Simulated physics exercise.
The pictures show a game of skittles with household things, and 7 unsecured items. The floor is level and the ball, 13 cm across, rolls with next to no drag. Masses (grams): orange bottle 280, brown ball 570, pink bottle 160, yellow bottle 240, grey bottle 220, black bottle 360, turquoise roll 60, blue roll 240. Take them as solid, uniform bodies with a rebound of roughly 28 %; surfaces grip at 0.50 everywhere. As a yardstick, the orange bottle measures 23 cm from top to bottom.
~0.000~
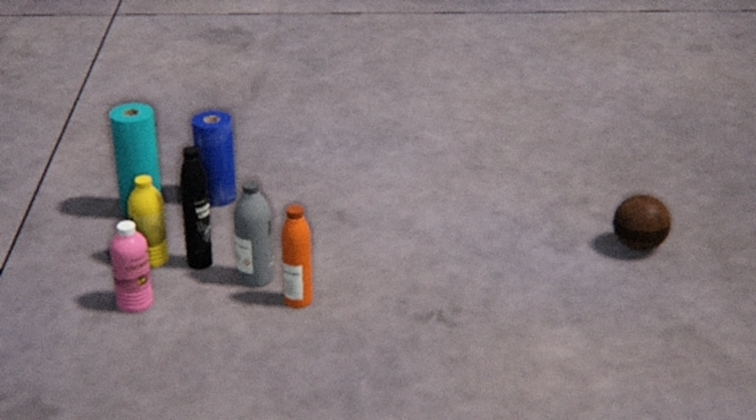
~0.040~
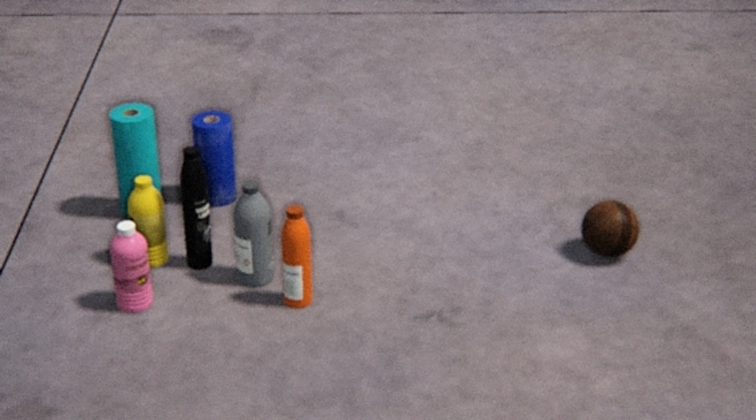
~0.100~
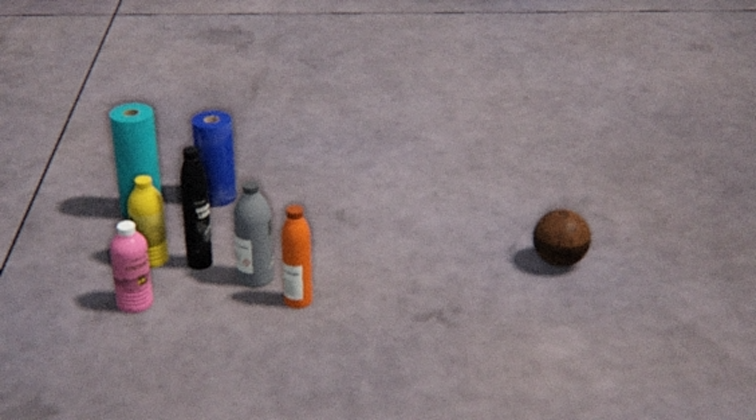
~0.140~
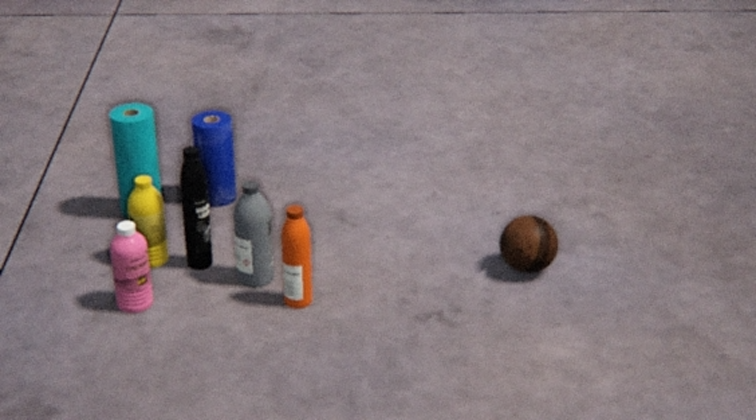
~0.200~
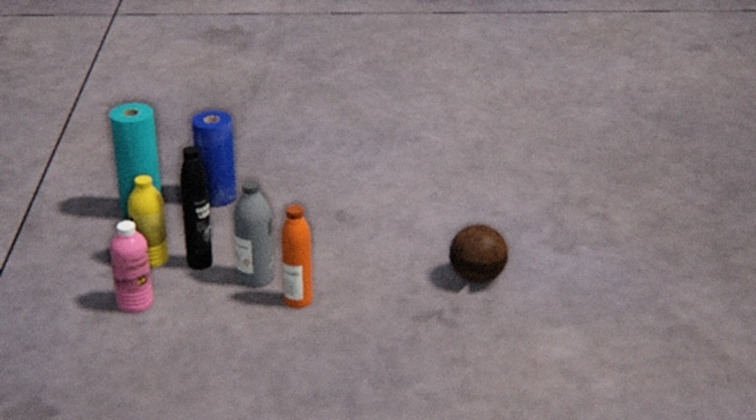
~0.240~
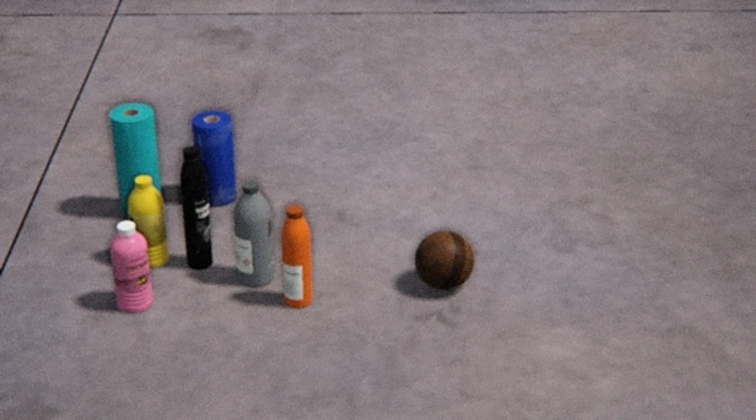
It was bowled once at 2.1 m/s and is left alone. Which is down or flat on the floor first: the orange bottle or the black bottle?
The former of the two, the orange bottle.
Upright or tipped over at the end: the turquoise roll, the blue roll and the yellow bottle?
The turquoise roll keeps standing; the blue roll stays upright; the yellow bottle stays upright.
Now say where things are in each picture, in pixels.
The first picture shows ball 0 cm along; brown ball (642, 223); orange bottle (296, 256); black bottle (195, 208).
The second picture shows ball 8 cm along; brown ball (610, 229); grey bottle (253, 233).
The third picture shows ball 21 cm along; brown ball (562, 238); blue roll (215, 159).
The fourth picture shows ball 29 cm along; brown ball (529, 245); yellow bottle (147, 220).
The fifth picture shows ball 41 cm along; brown ball (478, 254); turquoise roll (137, 163).
The sixth picture shows ball 50 cm along; brown ball (444, 260); orange bottle (296, 256); black bottle (195, 208).
By 0.54 s, ball 95 cm along; brown ball near (255, 316); orange bottle tilted 48° near (201, 256).
By 1.04 s, ball 153 cm along; orange bottle on its side near (178, 268); pink bottle on its side.
By 1.64 s, ball 222 cm along; orange bottle on its side near (178, 268); pink bottle on its side.
By 2.34 s, orange bottle on its side near (178, 268); pink bottle on its side.
When it is over (2.7 s), lying over on the floor, orange bottle and pink bottle; the other 5 within 8 cm of the start. End places, in pixels of the last picture, orange bottle near (178, 268), black bottle near (195, 208). Orange bottle went at 0.52 s; black bottle was never lost.
